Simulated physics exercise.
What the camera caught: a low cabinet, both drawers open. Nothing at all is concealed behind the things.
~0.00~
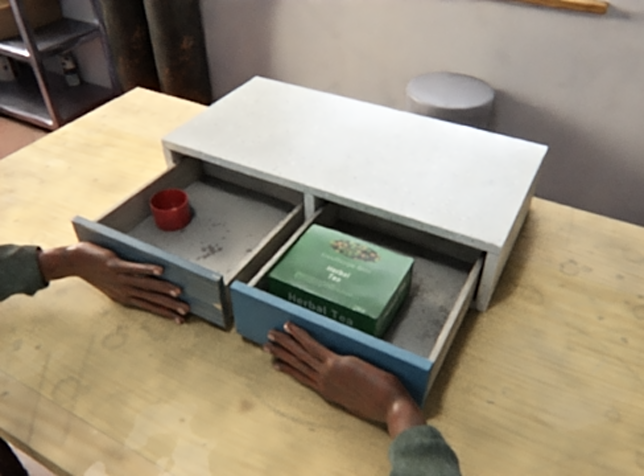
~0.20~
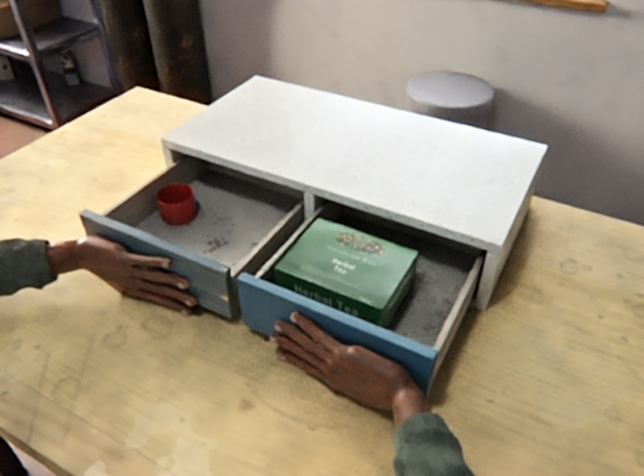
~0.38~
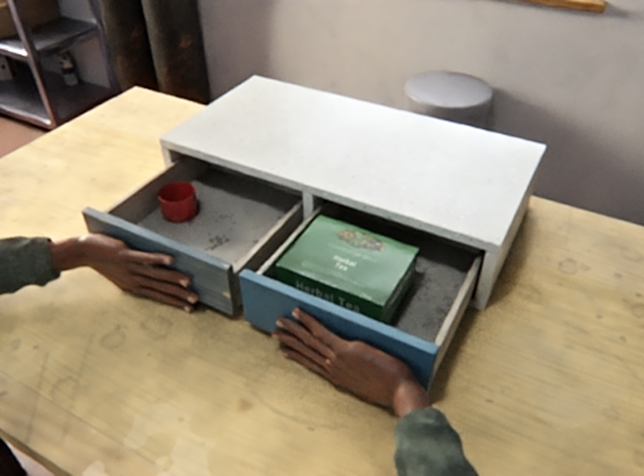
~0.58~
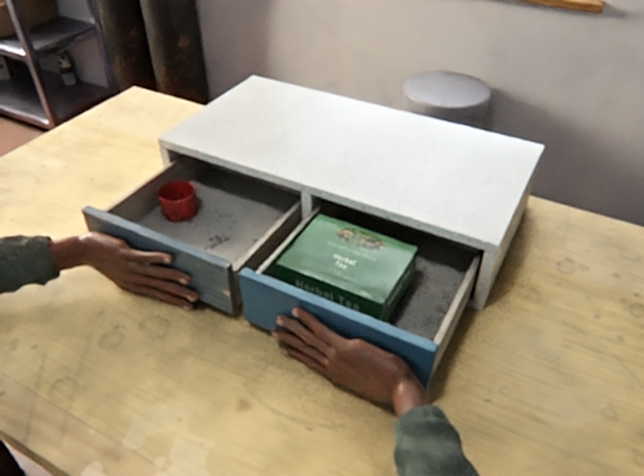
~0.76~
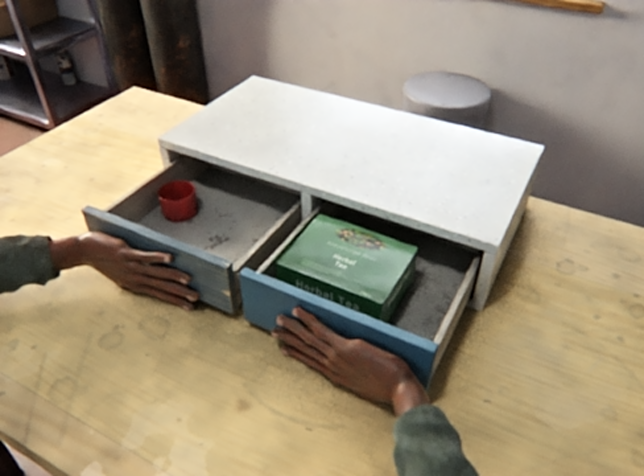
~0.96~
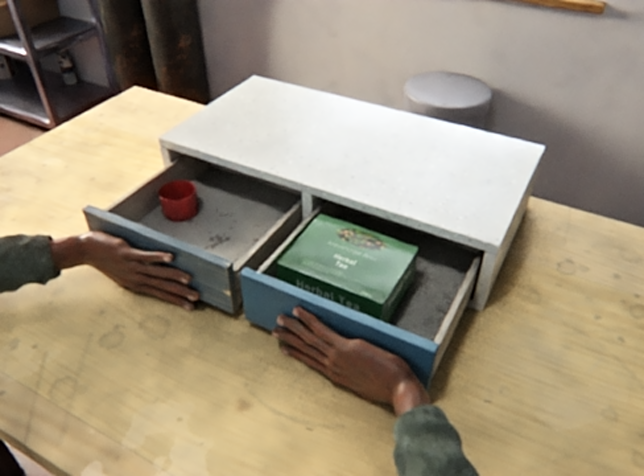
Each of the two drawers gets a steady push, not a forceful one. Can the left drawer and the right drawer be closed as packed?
Outcome: The left drawer slides shut while the right drawer slides shut.
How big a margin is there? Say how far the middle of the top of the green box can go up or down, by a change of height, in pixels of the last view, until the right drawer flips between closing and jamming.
That's a shift of close to 8 pixels upward.
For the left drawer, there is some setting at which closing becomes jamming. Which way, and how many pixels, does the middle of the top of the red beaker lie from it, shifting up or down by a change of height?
32 pixels up.
By 1.34 s, left drawer about half in; right drawer about half in.
When it is over (2.4 s), the left drawer goes all the way in; the right drawer goes all the way in.
